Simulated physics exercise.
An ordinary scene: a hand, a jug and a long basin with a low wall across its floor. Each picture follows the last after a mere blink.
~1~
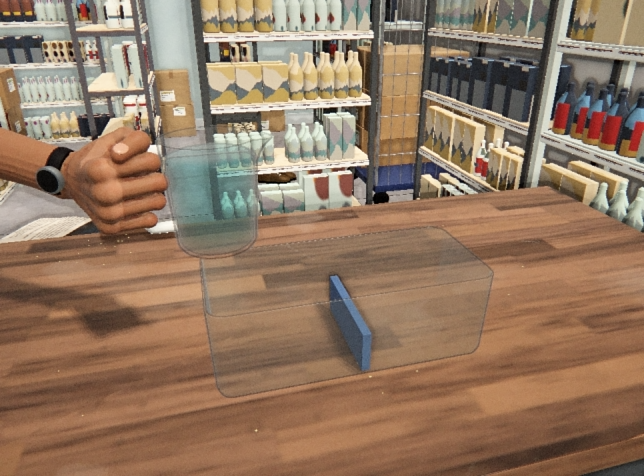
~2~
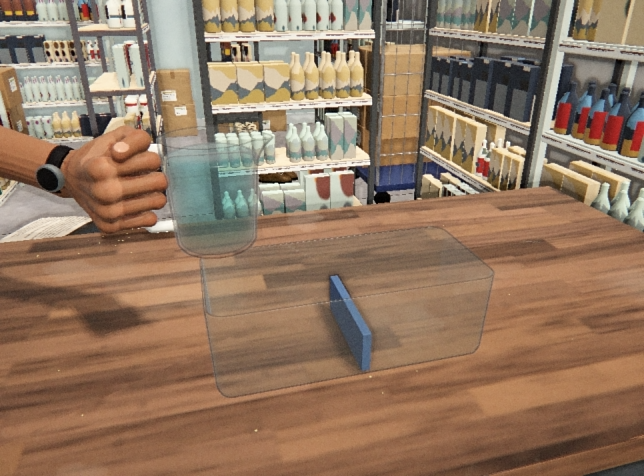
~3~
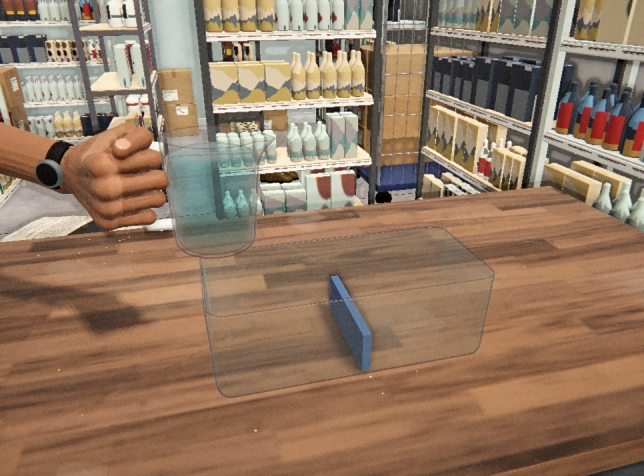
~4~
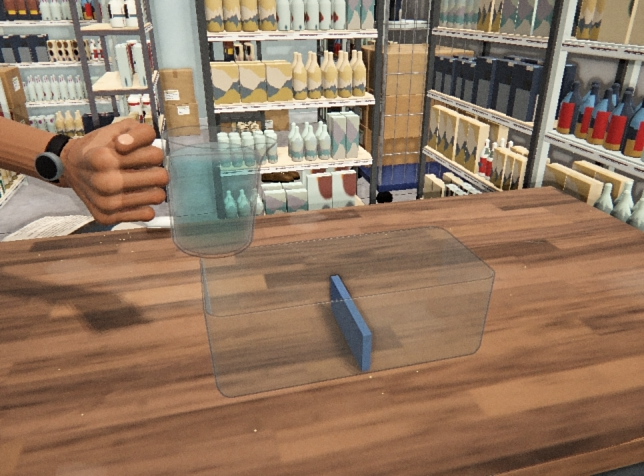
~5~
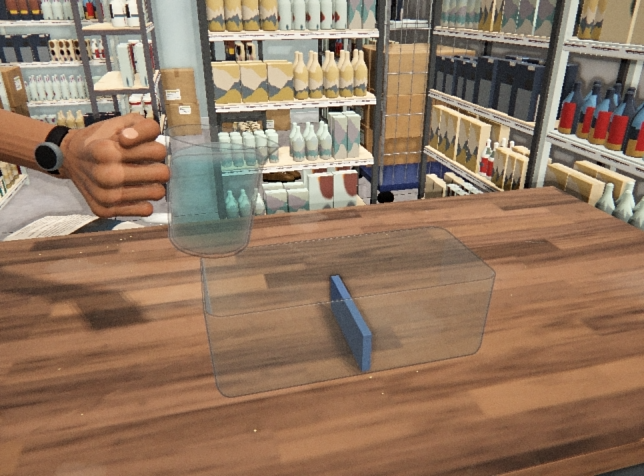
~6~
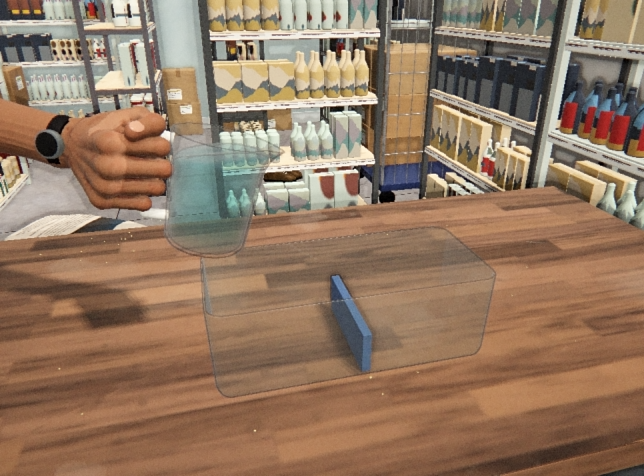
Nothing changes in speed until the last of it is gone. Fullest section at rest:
The left compartment will collect the most.
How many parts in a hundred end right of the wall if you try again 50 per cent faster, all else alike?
Some 5 per cent.
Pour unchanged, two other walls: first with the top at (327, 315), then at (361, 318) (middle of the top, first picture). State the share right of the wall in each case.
The first one comes to 65 percent, while the second comes to 10 percent.
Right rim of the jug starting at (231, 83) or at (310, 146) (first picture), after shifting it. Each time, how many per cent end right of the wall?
Start one gives some 5 %, start two some 70 %.
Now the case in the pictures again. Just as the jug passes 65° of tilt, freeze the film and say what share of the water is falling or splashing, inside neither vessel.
15 %.
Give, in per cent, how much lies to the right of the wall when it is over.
10 % or thereabouts.
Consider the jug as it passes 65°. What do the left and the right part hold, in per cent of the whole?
Left side: 5 in a hundred; right side: 0 in a hundred.
A moment on, the tilt is 65° and 81 per cent is still to pour, 5 is left of the wall and 0 right of it.
Next, the tilt is 91° and 36 per cent is still to pour, 42 is left of the wall and 7 right of it.
Then the tilt is 94° and 8 per cent is still to pour, 78 is left of the wall and 7 right of it.
Later the tilt is 94° and 2 per cent is still to pour, 88 is left of the wall and 8 right of it.
In the end 90 per cent lies left of the wall, 8 right of it and 2 outside.
